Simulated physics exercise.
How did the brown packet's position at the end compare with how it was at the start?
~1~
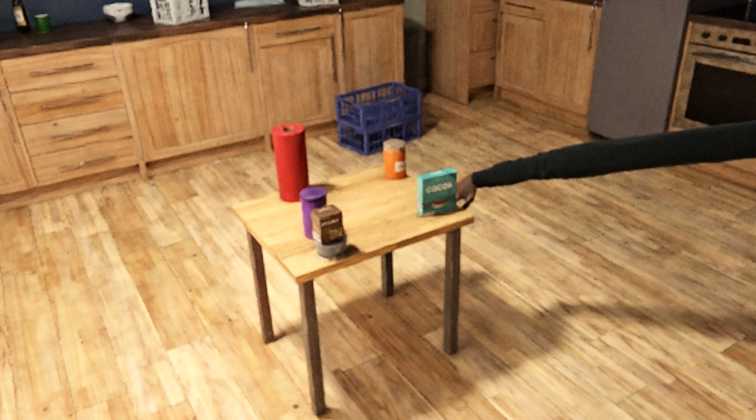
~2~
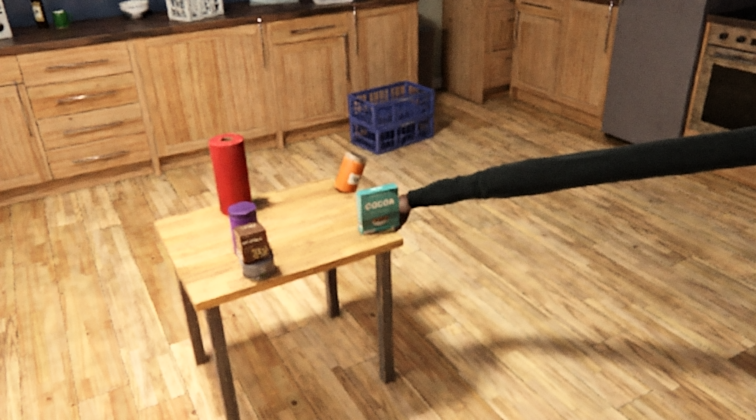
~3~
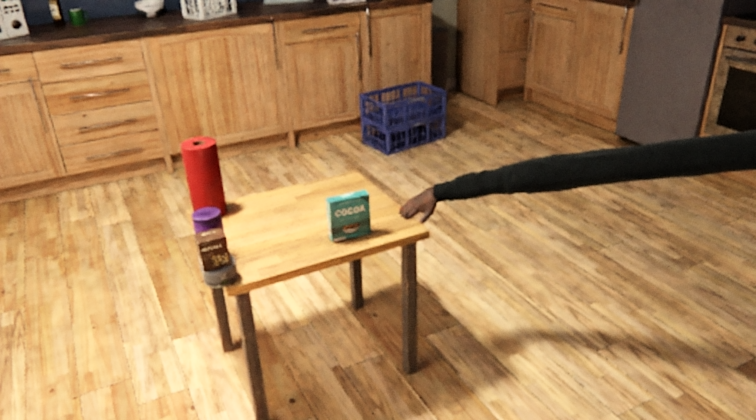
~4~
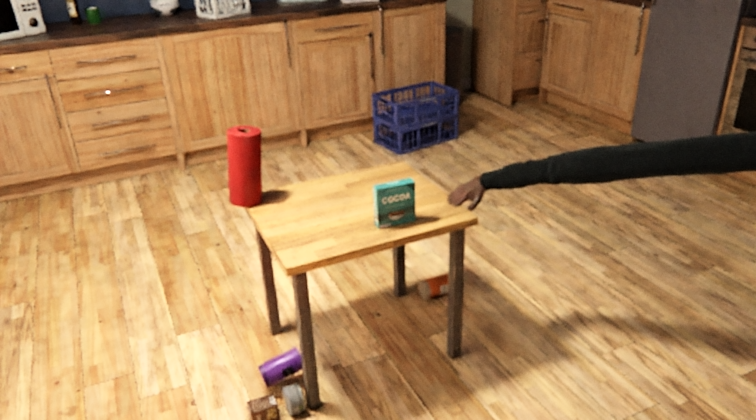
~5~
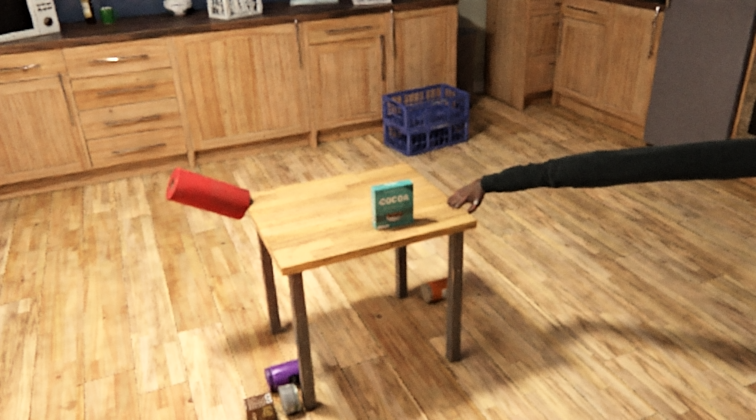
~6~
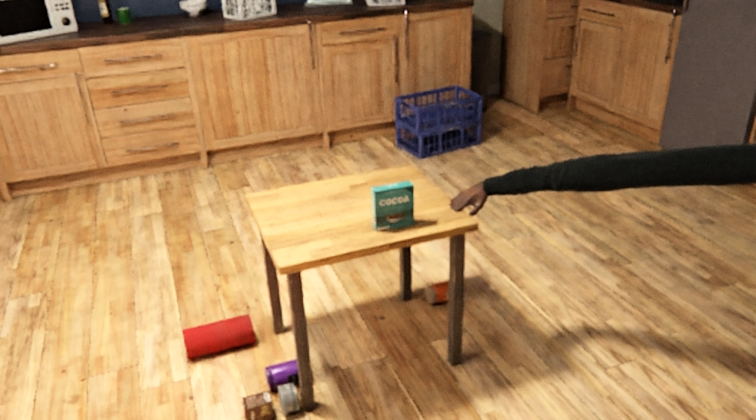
The brown packet stood upright on the table at the start, but by the end it was lying on its side on the floor.
